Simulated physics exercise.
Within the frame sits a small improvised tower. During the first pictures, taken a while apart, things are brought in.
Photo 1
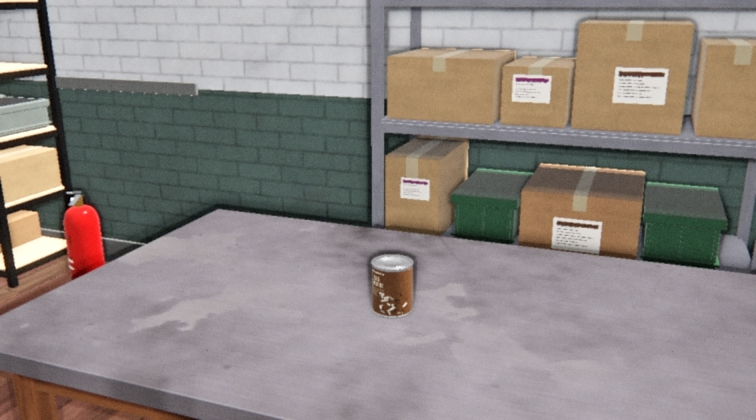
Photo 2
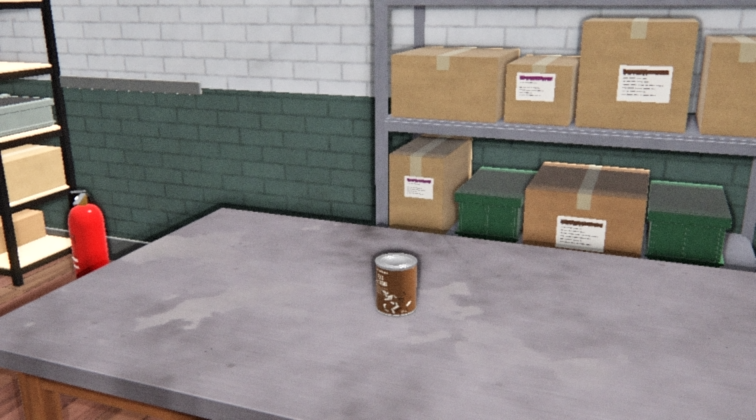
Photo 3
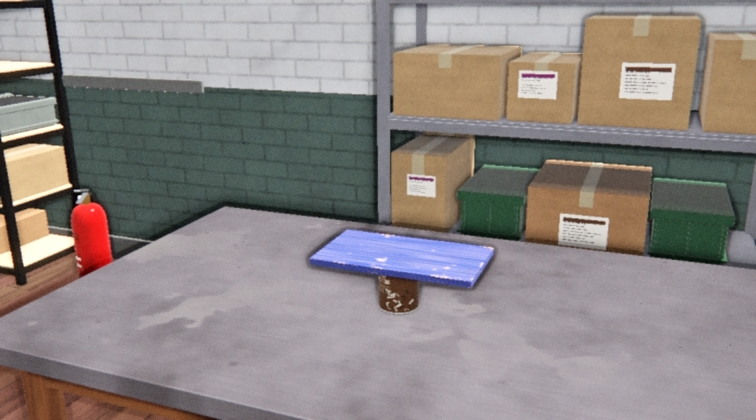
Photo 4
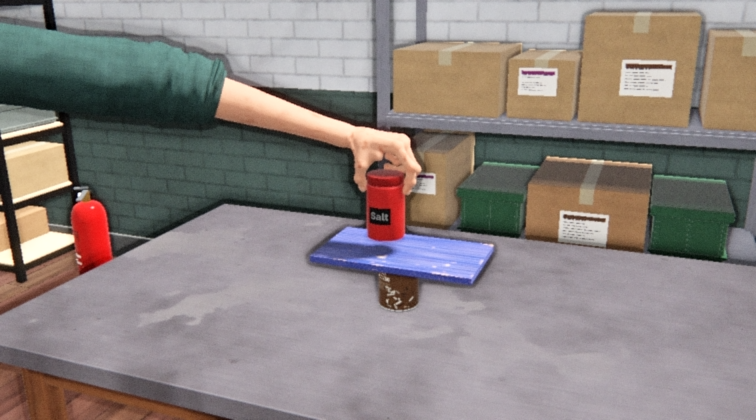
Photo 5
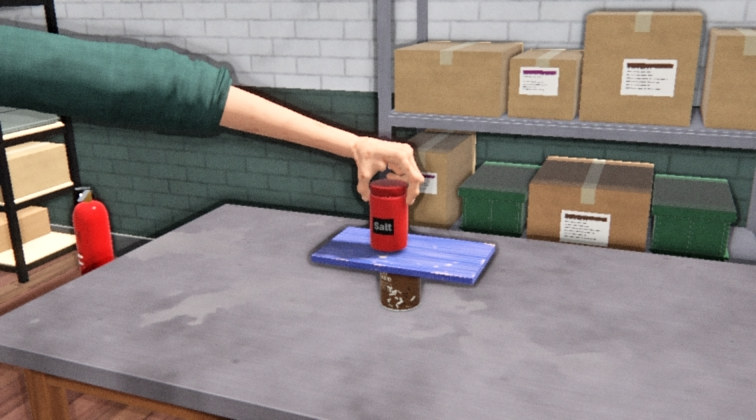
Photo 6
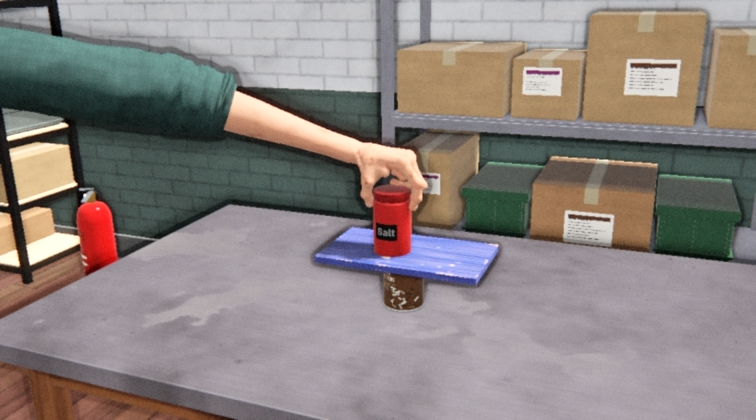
The video shows a brown tin alone on a gray table, then a blue board resting across its top. A hand reaching in from the left lowers a red salt jar onto the board and keeps hold of it.
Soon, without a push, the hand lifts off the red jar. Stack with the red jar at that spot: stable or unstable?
I expect a steady stack.
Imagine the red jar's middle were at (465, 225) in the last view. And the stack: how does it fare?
Well, it crumbles then.
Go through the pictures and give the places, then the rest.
In the first frame, the last thing is not in view yet; brown tin (392, 286).
In the second frame, the last thing is not in view yet; brown tin (396, 285).
In the third frame, the last thing is not in view yet; brown tin (399, 283).
The fourth frame shows still above its spot; red jar (385, 205); brown tin (399, 280).
The fifth frame shows still above its spot; red jar (389, 215); brown tin (400, 280).
The sixth frame shows set down, still held; red jar (392, 221); brown tin (404, 280).
Then, 0.50 s past the last view, nothing moves.
Then, 1.10 s past the last view, red jar resting near (392, 221).
Then, 2.30 s past the last view, things are still on the move.
Finally, all 3 still in place. Final places as the last picture's camera would see them, red jar near (392, 221). The stack holds.
